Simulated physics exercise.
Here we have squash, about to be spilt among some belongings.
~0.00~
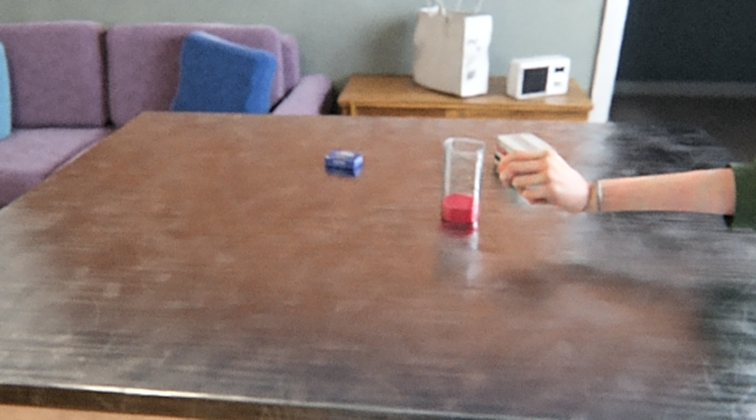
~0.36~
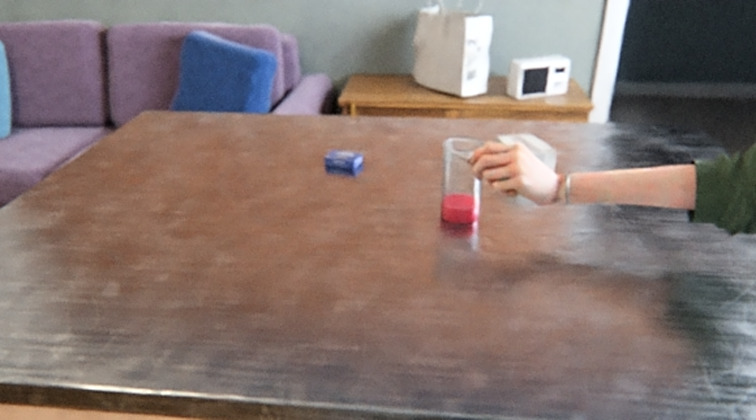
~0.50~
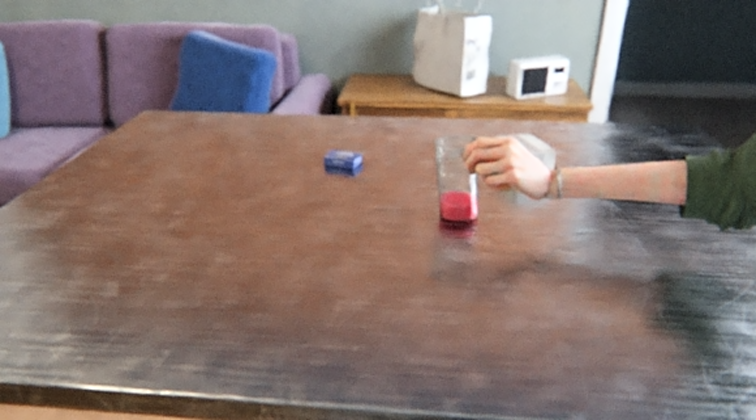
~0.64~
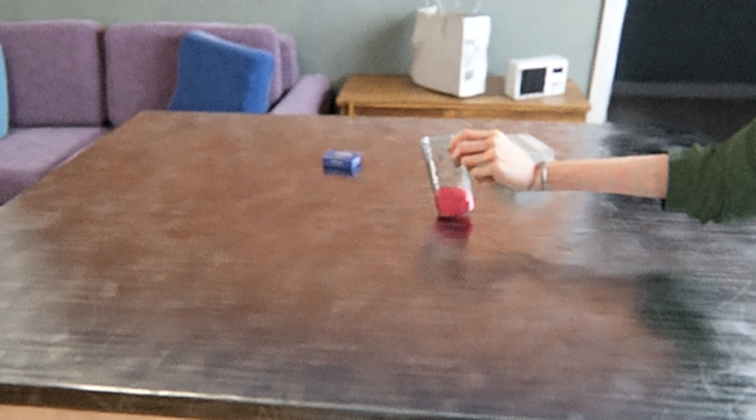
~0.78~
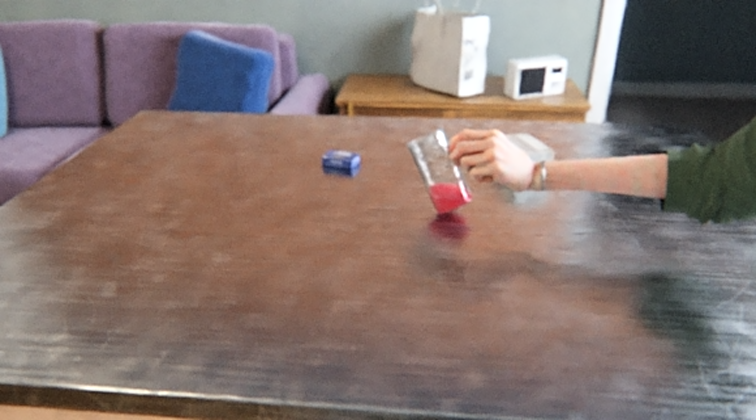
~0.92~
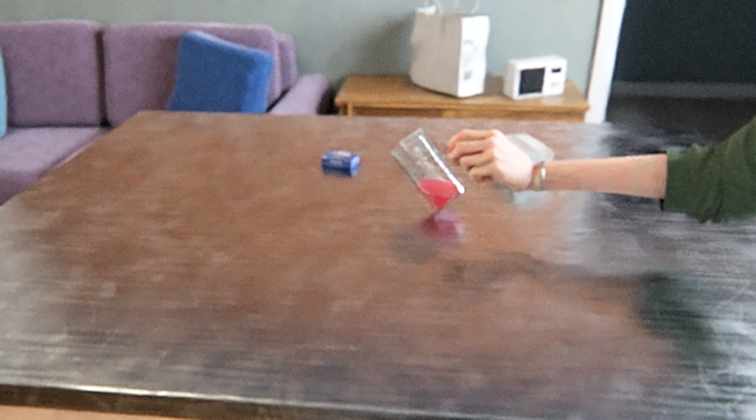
In the video, a hand holding a pale box reaches in from the right to a clear beaker of red liquid on a dark table, and the beaker tilts increasingly leftward while a small blue carton sits nearby.
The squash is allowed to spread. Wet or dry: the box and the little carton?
As for the box, it keeps clear of it, and the little carton is hit.
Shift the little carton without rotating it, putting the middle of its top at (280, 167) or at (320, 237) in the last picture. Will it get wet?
It gets caught at the first place and is missed at the second.
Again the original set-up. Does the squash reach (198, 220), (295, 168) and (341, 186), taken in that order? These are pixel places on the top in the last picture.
Point 1 avoided; point 2 met by the spill; point 3 met by the spill.
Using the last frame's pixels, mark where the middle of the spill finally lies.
Roughly at (296, 169).
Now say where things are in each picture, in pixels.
In the first frame, it stands upright; beaker (462, 180) about a quarter full; box (526, 143); little carton (343, 155).
The second frame shows pushed off balance; beaker about a quarter full, surface at (461, 201).
The third frame shows pushed off balance; beaker (457, 177) about a quarter full; little carton (343, 155).
The fourth frame shows pushed off balance; beaker about a quarter full, surface at (453, 195); box (524, 143).
In the fifth frame, it is falling; beaker (440, 170) tipped 30°.
In the sixth frame, it is falling; beaker (428, 171) tipped 50°; box (522, 143); little carton (340, 155).
Around 1.5 s, the puddle covers about as much as a saucer; the box is still dry; the little carton is soaking at its edge.
Around 2.2 s, the puddle covers about as much as a plate; the box is still dry; the little carton is soaking at its edge.
Around 3.6 s, the puddle covers about as much as a plate; the box is still dry; the little carton is soaking at its edge.
